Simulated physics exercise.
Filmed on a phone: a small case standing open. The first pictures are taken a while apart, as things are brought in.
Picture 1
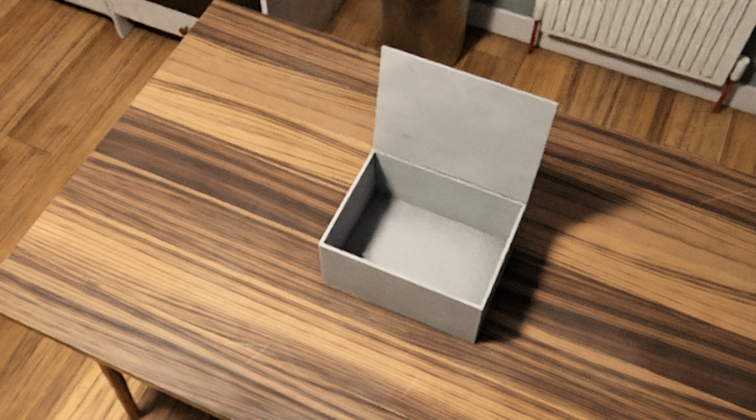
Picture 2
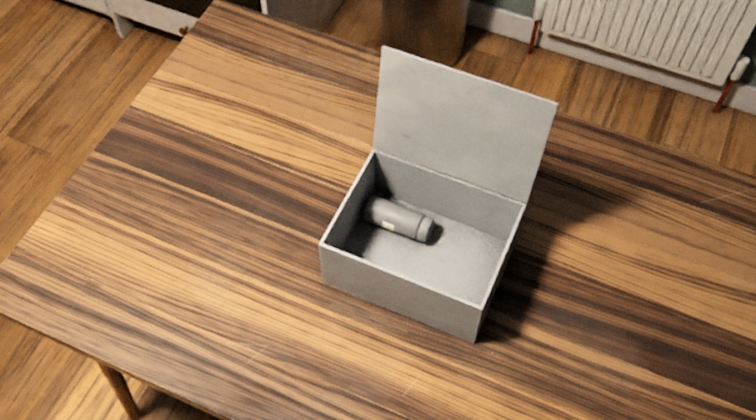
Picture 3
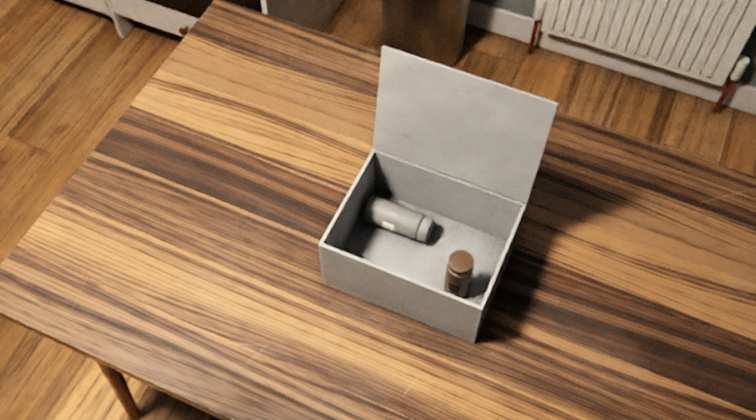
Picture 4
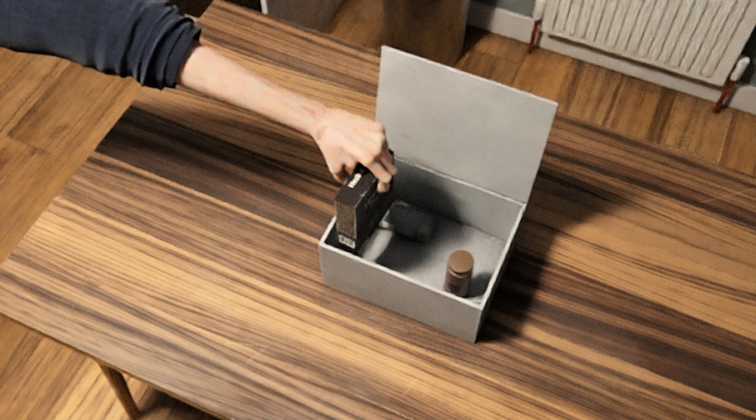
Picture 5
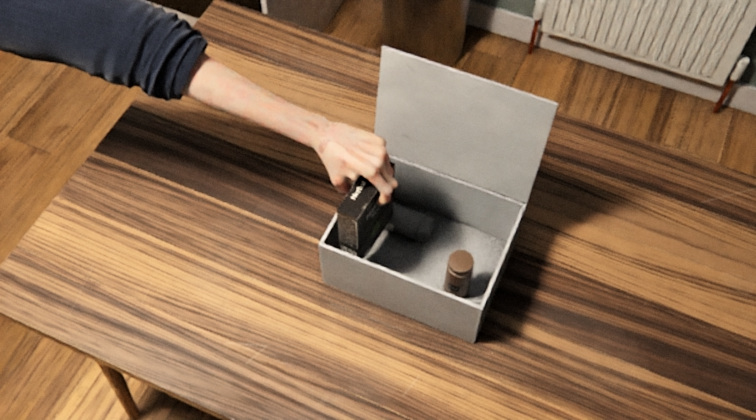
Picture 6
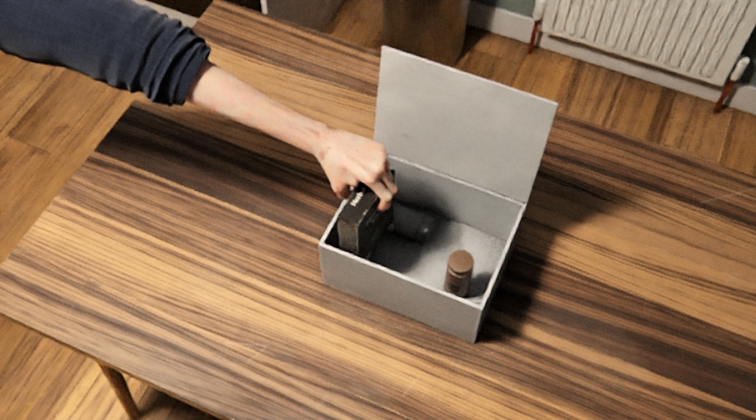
We see an open grey box on a wooden table, empty at first, then holding a grey cylindrical container and a brown shaker, before a hand reaches in from the left and lowers a black packet into its left side.
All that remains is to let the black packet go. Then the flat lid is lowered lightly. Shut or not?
Outcome: The lid will not close.
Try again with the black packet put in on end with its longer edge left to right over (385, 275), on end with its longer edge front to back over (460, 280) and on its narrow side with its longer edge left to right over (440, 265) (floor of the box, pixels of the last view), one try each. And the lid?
First try: It stays ajar; second try: It will not close; third try: It closes.
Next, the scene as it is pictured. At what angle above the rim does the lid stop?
Some 35° above the rim.
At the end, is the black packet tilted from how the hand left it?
The black packet tips.
Then, 1.00 s past the last view, lid starting down; black packet rocked 23° from its first pose near (373, 221); grey shaker displaced a little.
Then, 1.60 s past the last view, lid 59° above the rim; black packet rocked 23° from its first pose near (373, 221); grey shaker displaced a little.
Finally, lid 34° above the rim; left askew, black packet; the other 2 still in place. Final places as the last picture's camera would see them, black packet near (373, 221).
